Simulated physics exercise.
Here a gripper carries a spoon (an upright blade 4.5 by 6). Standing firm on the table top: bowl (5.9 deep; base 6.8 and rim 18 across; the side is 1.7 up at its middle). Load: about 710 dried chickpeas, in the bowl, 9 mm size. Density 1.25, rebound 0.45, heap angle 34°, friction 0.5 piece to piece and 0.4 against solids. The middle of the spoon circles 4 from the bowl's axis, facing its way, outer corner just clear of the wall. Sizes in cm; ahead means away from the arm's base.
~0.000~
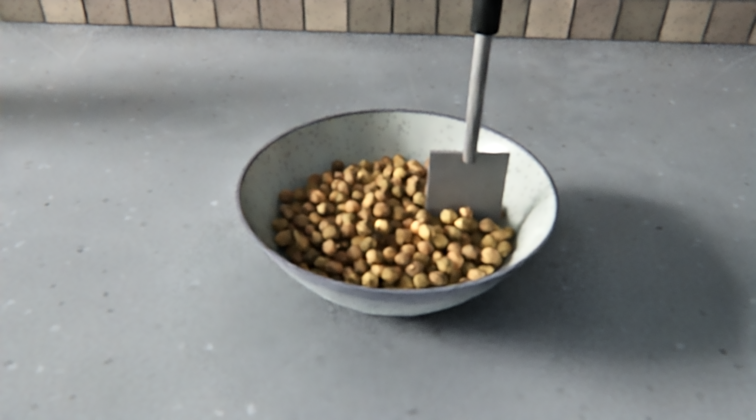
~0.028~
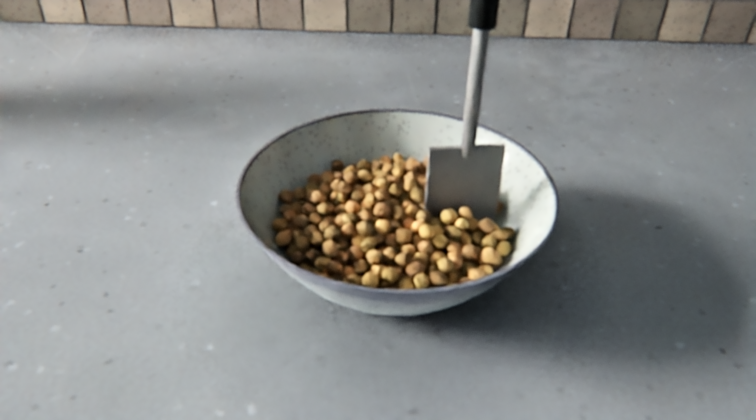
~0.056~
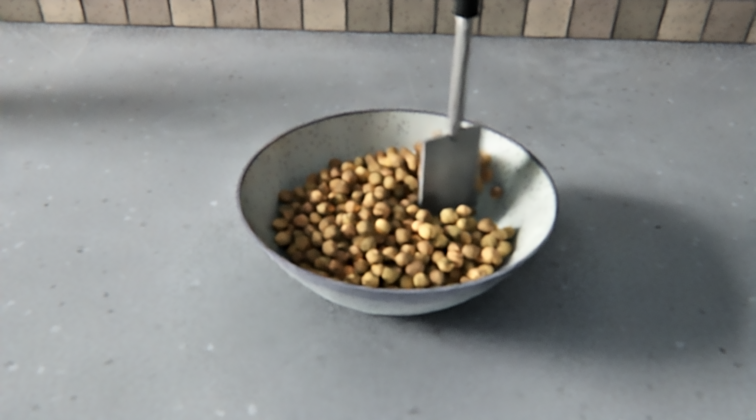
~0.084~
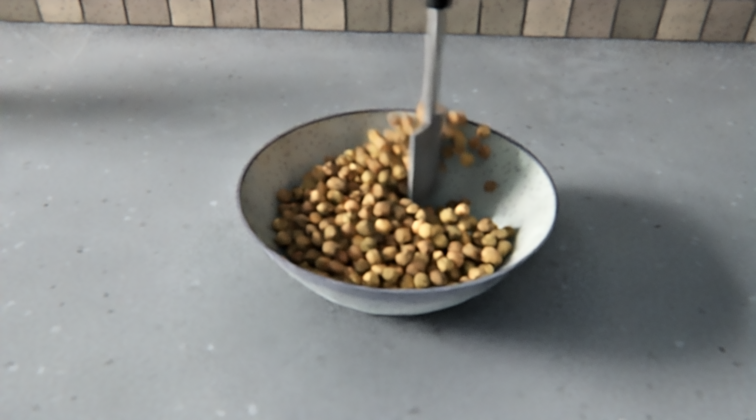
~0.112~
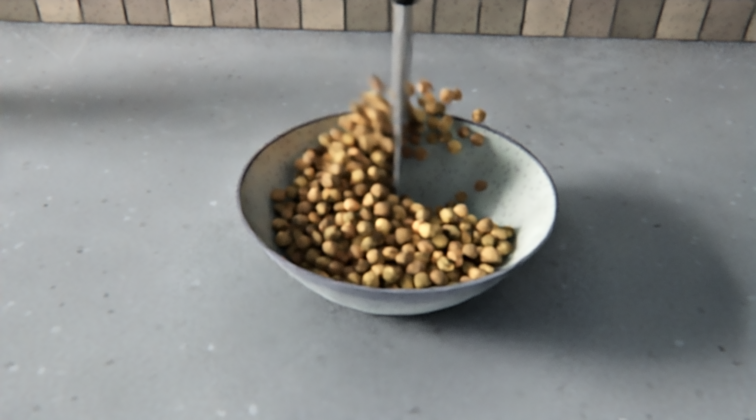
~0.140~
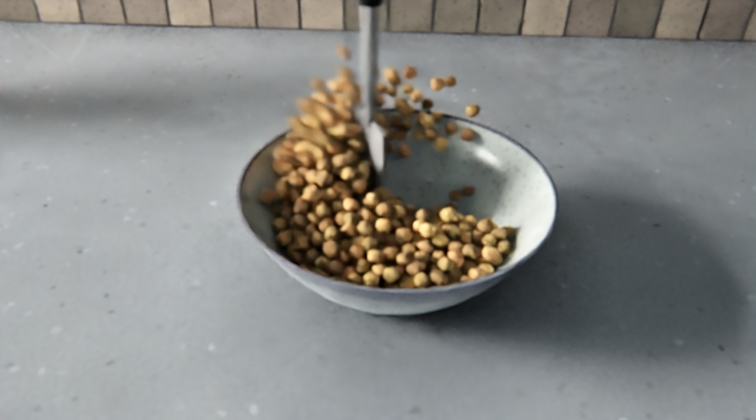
On a grey speckled countertop, a flat metal blade with a black handle stands in a bowl of dried chickpeas, then sweeps leftward along the far side, pushing them into a rising heap and tossing several above the rim.
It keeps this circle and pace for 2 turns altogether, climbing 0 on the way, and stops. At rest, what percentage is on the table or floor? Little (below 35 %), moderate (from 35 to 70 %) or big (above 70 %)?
On the table or floor the share is moderate, from 35 to 70 %.
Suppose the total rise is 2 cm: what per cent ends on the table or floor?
Some 30 per cent.
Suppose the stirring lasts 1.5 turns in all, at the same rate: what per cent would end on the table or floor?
Then about 50 per cent.
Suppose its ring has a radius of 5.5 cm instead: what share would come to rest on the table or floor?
Then about 10 per cent.
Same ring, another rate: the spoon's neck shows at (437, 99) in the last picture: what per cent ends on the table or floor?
Some 20 per cent.
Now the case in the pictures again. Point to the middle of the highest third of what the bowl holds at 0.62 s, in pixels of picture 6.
Near (320, 249).
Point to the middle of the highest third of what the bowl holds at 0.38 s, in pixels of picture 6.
Near (504, 192).
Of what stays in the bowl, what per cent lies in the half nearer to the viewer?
Some 40 per cent.
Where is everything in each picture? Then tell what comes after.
Spoon neck at (473, 129), 0° round; upper third of the load around (387, 217), from x 280 to 510, top at y 160; 712 in the bowl, in the first picture.
Spoon neck at (471, 123), 10° round; upper third of the load around (393, 212), from x 280 to 510, top at y 160, in the second picture.
Spoon neck at (457, 109), 35° round; upper third of the load around (395, 201), from x 280 to 510, top at y 140, in the third picture.
Spoon neck at (431, 98), 62° round; upper third of the load around (391, 188), from x 280 to 510, top at y 110, in the fourth picture.
Spoon neck at (400, 93), 89° round; upper third of the load around (370, 170), from x 280 to 505, top at y 85; 710 in the bowl, 2 in flight or on the tool, in the fifth picture.
Spoon neck at (369, 96), 117° round; upper third of the load around (345, 161), from x 270 to 505, top at y 50; 695 in the bowl, 17 in flight or on the tool, in the sixth picture.
After 0.38 s, 350° round, highest piece 10 above the table; 485 in the bowl, 135 on the table or floor, 92 in flight or on the tool.
After 0.62 s, 224° round, highest piece 9 above the table; 376 in the bowl, 307 on the table or floor, 29 in flight or on the tool.
After 0.94 s, 0° round, highest piece 8 above the table; 374 on the table or floor, 336 in the bowl, 2 in flight or on the tool.
After 1.64 s, 0° round, highest piece 5 above the table; 376 on the table or floor, 336 in the bowl.
At rest, 376 on the table or floor, 336 in the bowl. That is 53 % on the table or floor.
